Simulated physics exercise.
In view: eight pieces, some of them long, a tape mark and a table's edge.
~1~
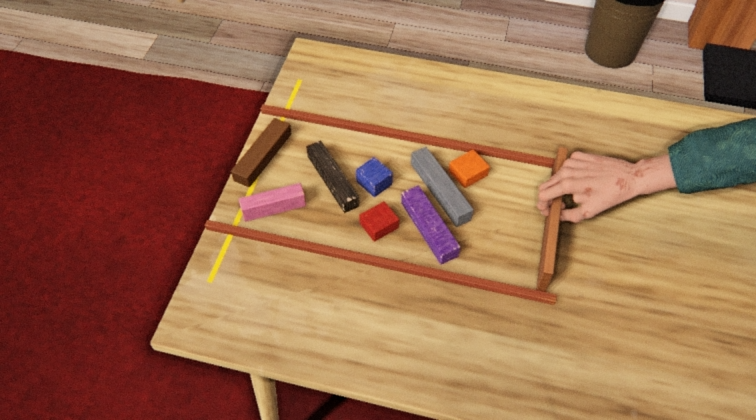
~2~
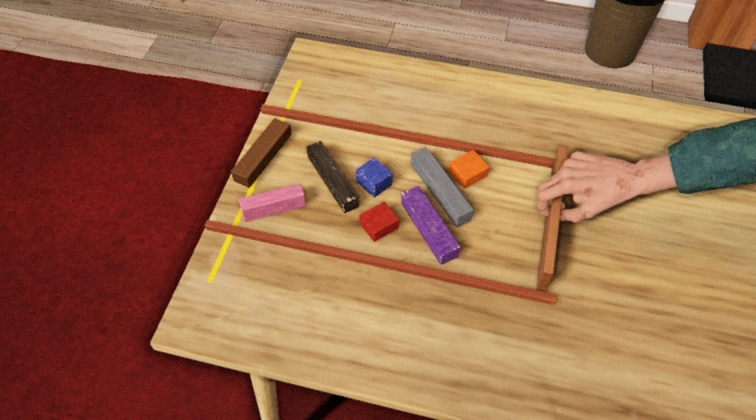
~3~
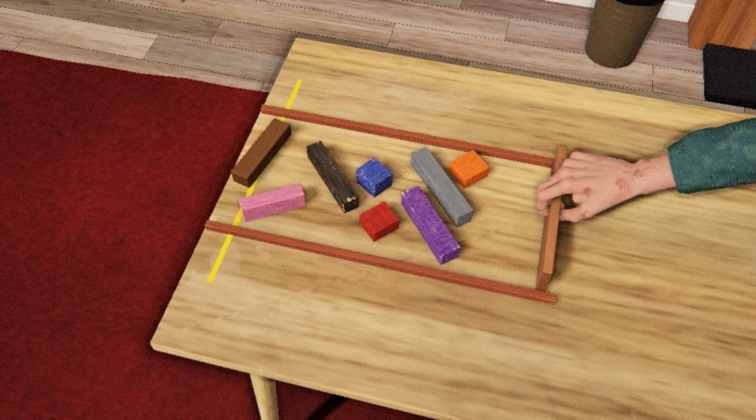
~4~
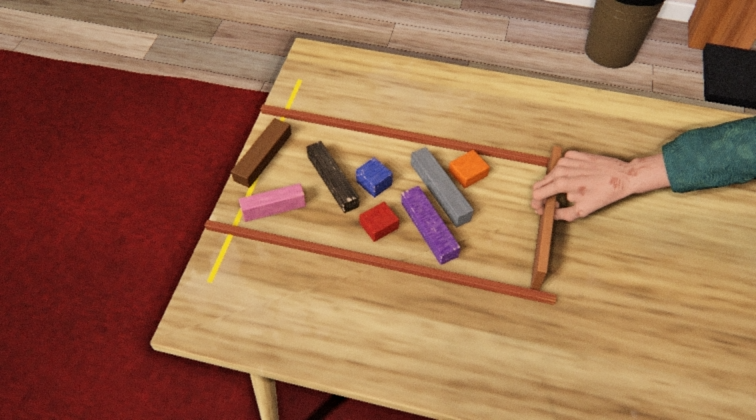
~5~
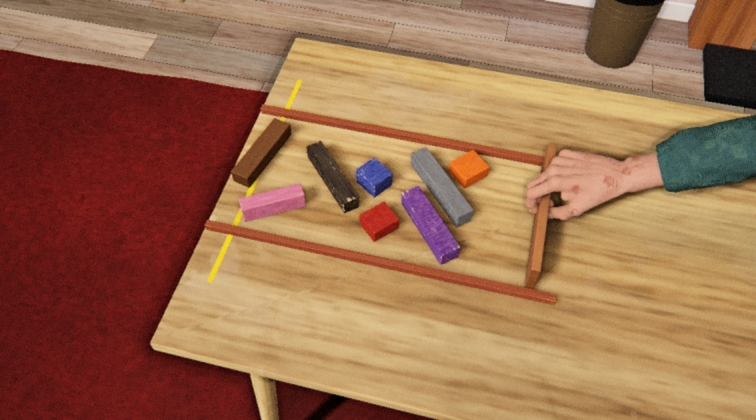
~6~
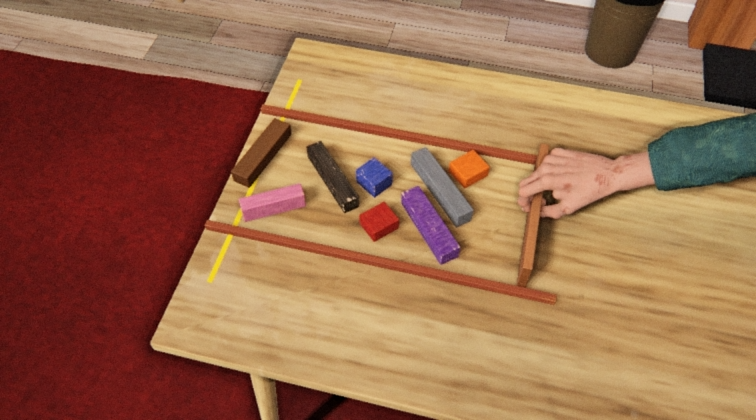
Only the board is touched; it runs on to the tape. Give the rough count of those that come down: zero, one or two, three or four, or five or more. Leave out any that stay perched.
Outcome: The number that fall off is five or more.
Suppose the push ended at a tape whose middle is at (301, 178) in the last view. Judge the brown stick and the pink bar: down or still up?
The brown stick drops off; the pink bar goes over.
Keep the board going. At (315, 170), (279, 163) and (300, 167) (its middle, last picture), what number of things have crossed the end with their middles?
Past the end: 1, 4 and 2.
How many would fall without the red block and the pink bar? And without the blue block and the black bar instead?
It would be 3 and 3.
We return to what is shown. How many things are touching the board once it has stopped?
That makes 3.
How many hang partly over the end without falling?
3 of them.
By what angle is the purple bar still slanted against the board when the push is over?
About 25°.
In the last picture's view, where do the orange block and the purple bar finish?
About (260, 123), and the other about (225, 181).
A little later, none off yet; brown stick at rest near (262, 152); pink bar at rest near (273, 202); black bar at rest near (332, 176).
When it is over, the number that fall off is five or more; down, red block, blue block, black bar, pink bar and brown stick.
